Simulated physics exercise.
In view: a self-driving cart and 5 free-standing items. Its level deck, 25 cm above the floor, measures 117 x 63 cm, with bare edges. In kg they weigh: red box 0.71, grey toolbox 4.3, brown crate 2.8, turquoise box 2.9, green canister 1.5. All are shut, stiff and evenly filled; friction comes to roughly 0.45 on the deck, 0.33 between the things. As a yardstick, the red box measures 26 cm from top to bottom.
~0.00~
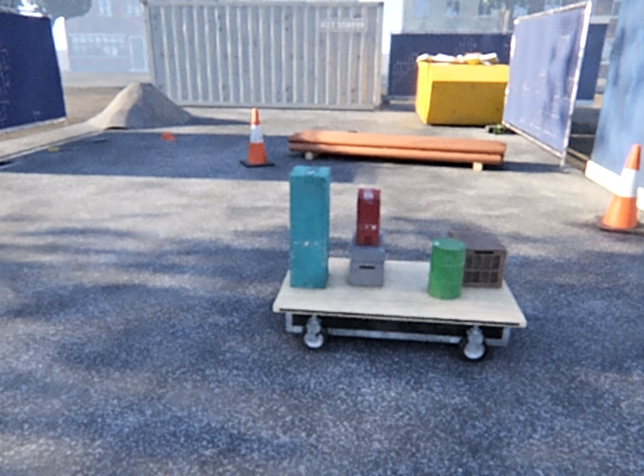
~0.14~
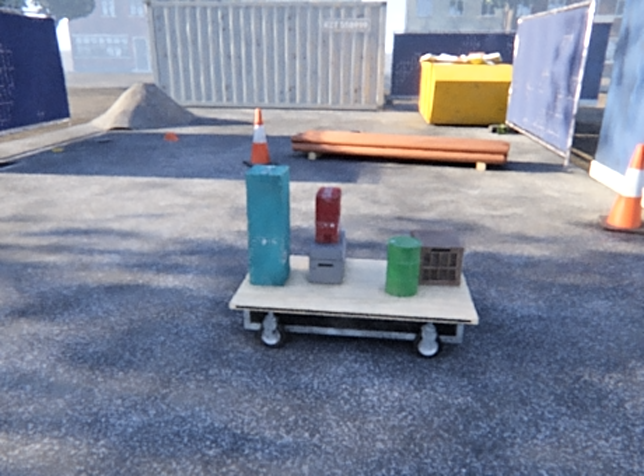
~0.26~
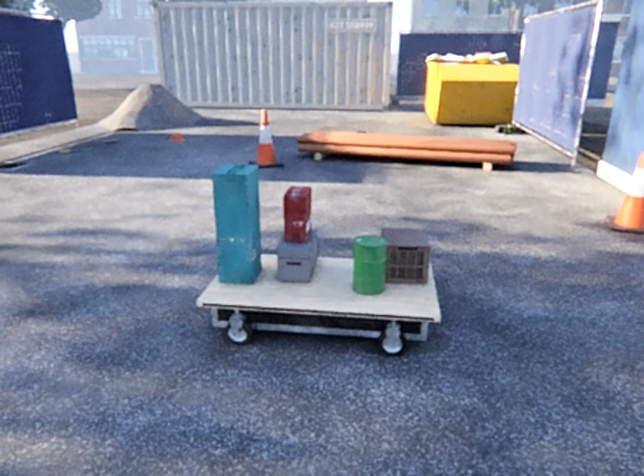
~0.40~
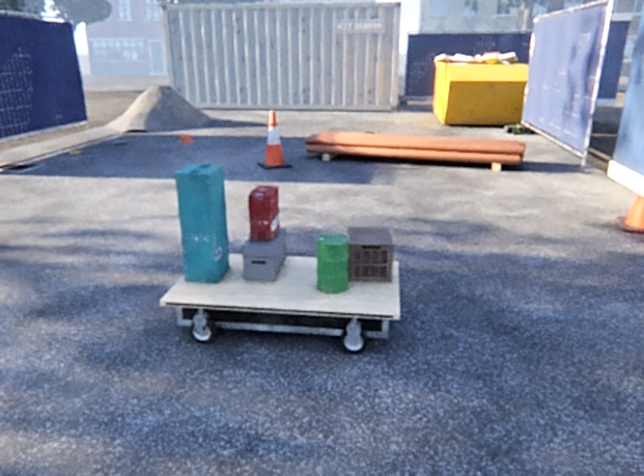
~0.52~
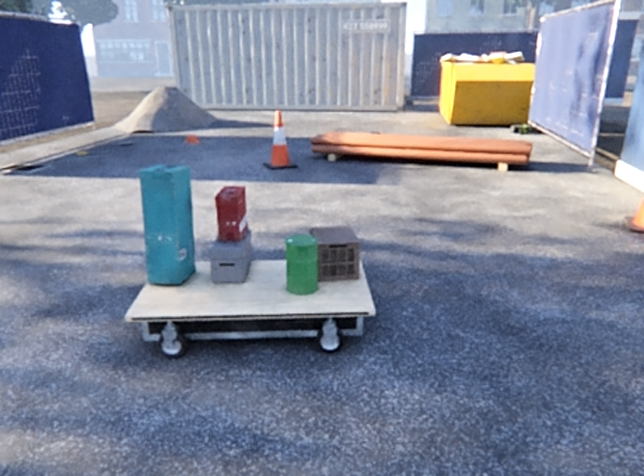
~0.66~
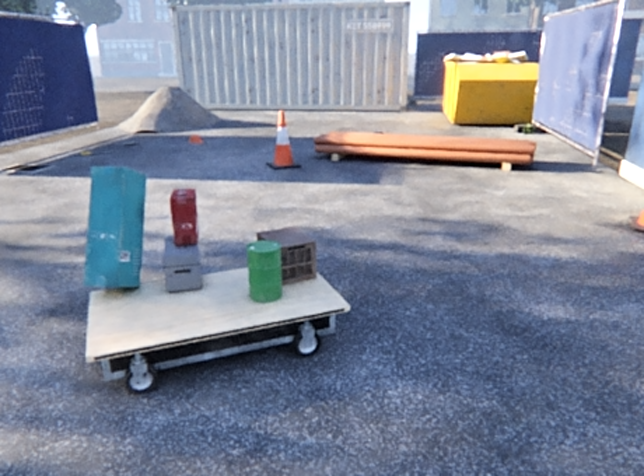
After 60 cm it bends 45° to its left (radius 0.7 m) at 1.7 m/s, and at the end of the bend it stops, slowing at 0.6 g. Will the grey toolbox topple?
The grey toolbox falls over.
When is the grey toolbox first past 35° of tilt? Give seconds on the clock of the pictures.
At about 0.8 s.
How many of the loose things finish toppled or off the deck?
That comes to 3.
After 0.86 s, cart has run 146 cm, turned 45°; grey toolbox now off the deck; brown crate slid 3 cm.
After 1.06 s, cart has run 168 cm, turned 45°; brown crate slid 6 cm; green canister slid 4 cm.
At rest (1.6 s), off the deck and tipped over, red box, grey toolbox and turquoise box; not toppled but over 10 cm from the start, brown crate; the last one in place, give or take 10 cm.
